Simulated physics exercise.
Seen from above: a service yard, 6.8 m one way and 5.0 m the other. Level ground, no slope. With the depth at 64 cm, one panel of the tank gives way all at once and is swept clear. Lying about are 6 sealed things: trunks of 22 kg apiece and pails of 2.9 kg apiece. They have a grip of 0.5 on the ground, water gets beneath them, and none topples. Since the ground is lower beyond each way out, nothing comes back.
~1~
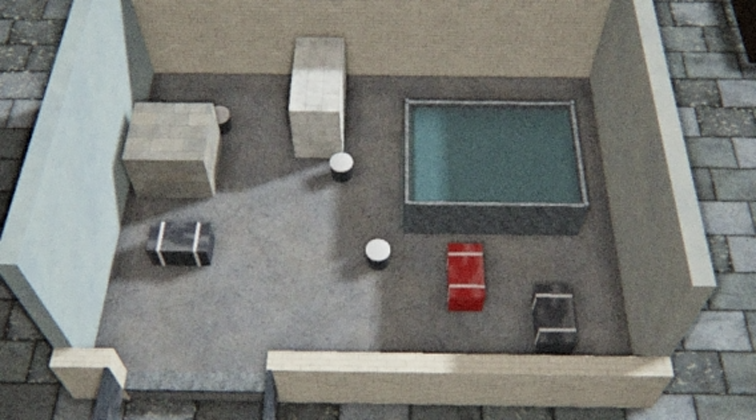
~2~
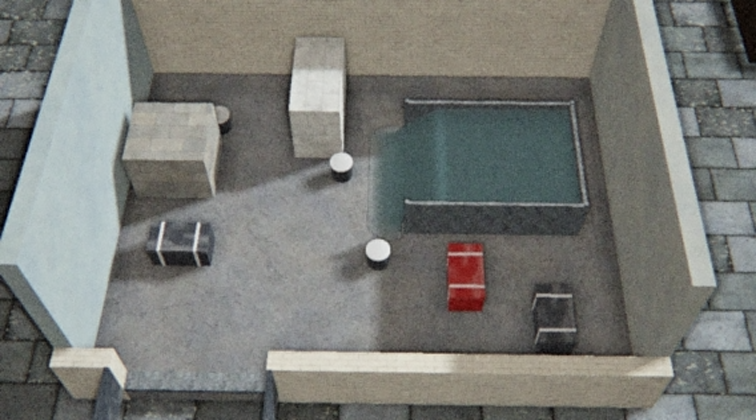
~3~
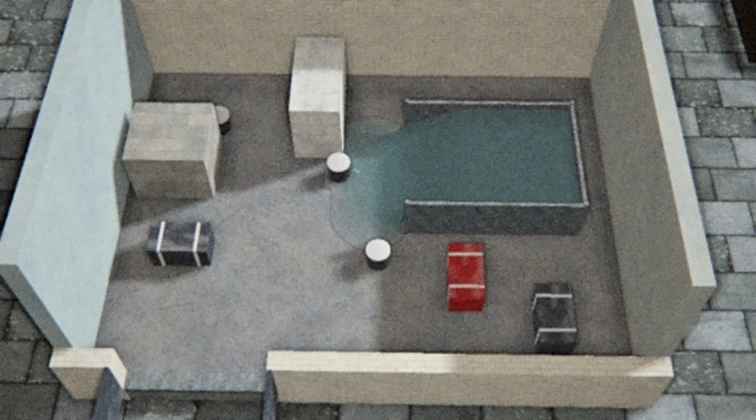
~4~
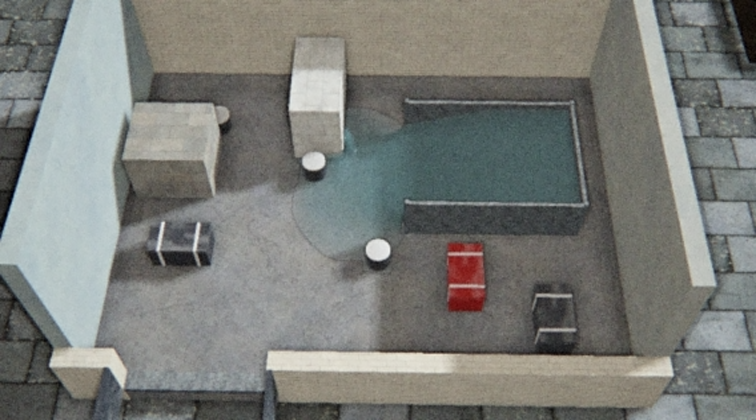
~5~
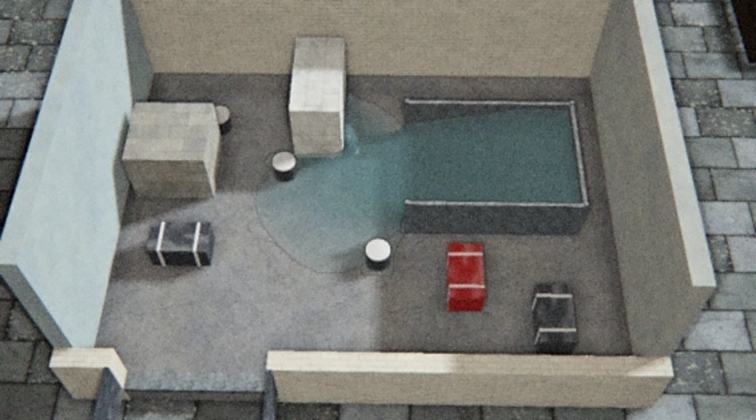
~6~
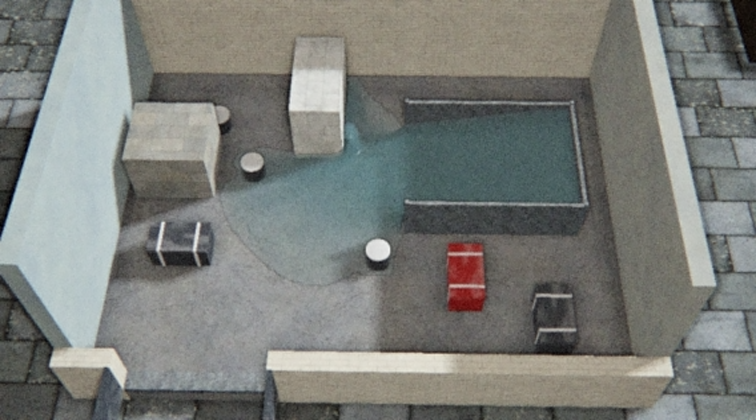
A walled service yard on level ground is seen from above by a still camera. A dark-rimmed tank of teal water stands at the upper right, with a red trunk and a dark trunk below it, another dark trunk and pale blocks at left, and white-topped pails between. The tank's left panel gives way, water fans leftward across the floor, and one pail slides left while the trunks stay put.
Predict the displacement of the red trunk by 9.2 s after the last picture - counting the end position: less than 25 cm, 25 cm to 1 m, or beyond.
Chances are it never really leaves its spot.
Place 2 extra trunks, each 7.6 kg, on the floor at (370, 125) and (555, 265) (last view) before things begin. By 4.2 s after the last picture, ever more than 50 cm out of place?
In sequence: Beyond it, then within it.
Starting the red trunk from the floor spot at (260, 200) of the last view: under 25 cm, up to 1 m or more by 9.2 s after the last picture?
It goes a long way.
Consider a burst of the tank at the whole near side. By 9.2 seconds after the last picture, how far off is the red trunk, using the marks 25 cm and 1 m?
Well, the red trunk is flushed away.
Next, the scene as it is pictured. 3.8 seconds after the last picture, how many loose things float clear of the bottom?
Count: 2.
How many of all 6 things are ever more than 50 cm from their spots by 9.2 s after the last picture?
The total is 3.
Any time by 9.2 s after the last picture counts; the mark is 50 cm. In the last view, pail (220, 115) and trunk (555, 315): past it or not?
The first topped the threshold, and the second never reached the threshold.
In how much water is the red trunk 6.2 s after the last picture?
About 1 cm.
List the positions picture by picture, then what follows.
In the first frame, the red trunk at (466, 270), on the bottom; 4.0 m2 under water; 0 of 6 have shifted.
In the second frame, the red trunk at (466, 270), on the bottom; water covers 4.9 m2; 0 of 6 have shifted.
In the third frame, the red trunk at (466, 270) rests on the ground; 6.0 m2 under water; 0 of 6 have shifted.
In the fourth frame, the red trunk at (466, 270), on the bottom; water covers 7.0 m2; 1 of 6 have shifted.
In the fifth frame, the red trunk at (466, 270), on the bottom; 8.1 m2 under water; 1 of 6 have shifted.
In the sixth frame, the red trunk at (466, 270) rests on the ground; water covers 9.4 m2; 1 of 6 have shifted.
Then, 1.2 s after the last picture the red trunk is near (466, 270), 0.0 m from its start, aground; 0 of 6 are out; 2 afloat.
Then, 3.8 s after the last picture the red trunk is near (466, 270), 0.0 m from its start, aground; 1 of 6 are out; 2 afloat.
Then, 6.2 s after the last picture the red trunk is near (466, 270), 0.0 m from its start, aground; 1 of 6 are out; 2 afloat.
Then, 9.2 s after the last picture the red trunk is near (466, 270), 0.0 m from its start, aground; 1 of 6 are out; 3 afloat.
